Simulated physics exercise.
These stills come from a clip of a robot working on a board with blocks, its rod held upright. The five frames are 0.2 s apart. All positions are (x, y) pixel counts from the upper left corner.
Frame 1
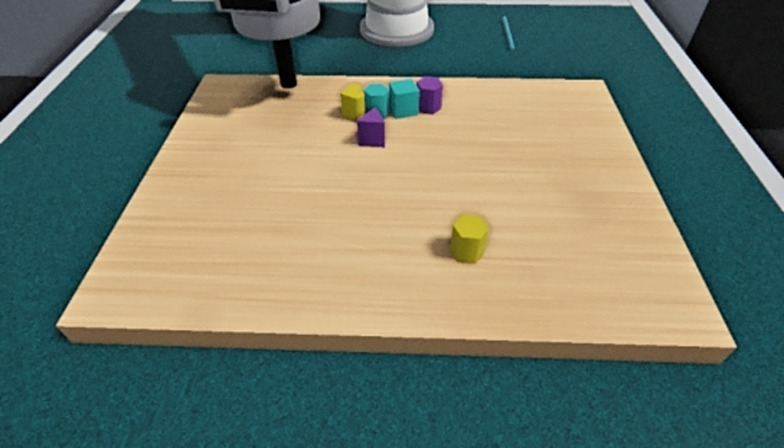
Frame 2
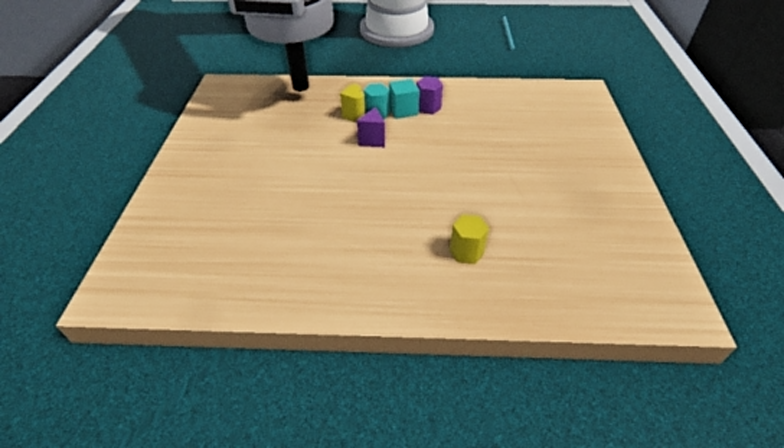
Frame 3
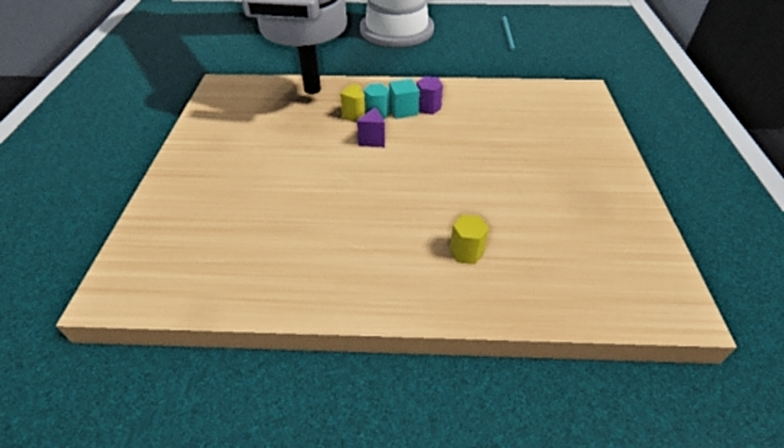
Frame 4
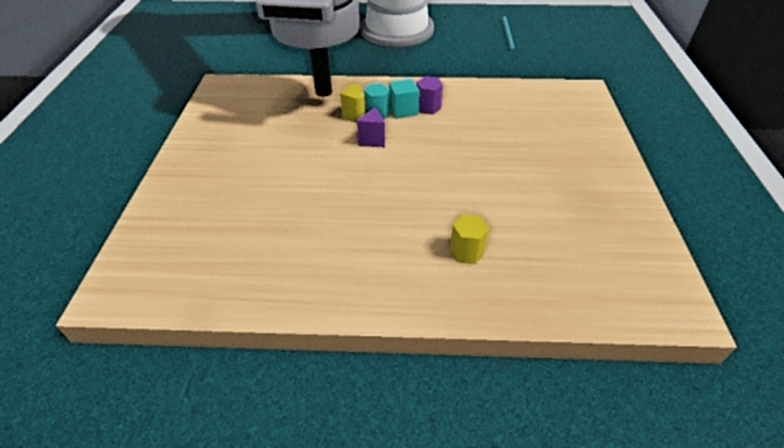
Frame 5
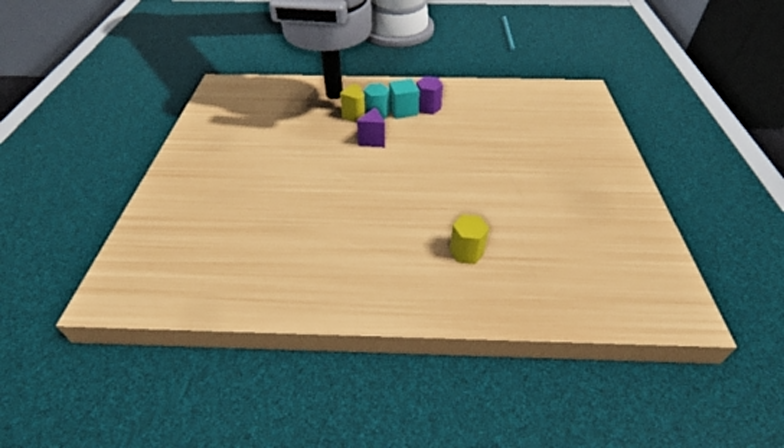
A robot arm moves its dark rod rightward toward the still cluster of colored blocks.
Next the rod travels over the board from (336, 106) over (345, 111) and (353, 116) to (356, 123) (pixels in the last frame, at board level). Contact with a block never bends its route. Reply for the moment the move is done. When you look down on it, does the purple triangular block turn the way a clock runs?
That would be a yes.
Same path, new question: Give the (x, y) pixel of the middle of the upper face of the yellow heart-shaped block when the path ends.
The middle of its upper face will lie at (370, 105).
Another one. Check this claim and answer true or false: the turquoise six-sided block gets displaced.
The statement is true.
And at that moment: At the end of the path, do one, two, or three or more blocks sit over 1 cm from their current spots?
Number moved: 2.
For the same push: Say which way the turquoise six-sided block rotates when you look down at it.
If we look at it from overhead, the turquoise six-sided block pivots counter-clockwise.
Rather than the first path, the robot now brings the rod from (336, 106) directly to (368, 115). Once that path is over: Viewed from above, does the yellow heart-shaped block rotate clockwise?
Yes, that is how it ends up.
On the path given first. Halfway along, rod (349, 102); yellow heart-shaped block (360, 96), turned 15° clockwise; turquoise six-sided block (382, 91), turned 25° anticlockwise.
At the end, rod (355, 112); yellow heart-shaped block (370, 105); purple triangular block (375, 118), turned 25° clockwise; turquoise six-sided block (385, 94), turned 50° anticlockwise; turquoise four-sided block (406, 85).
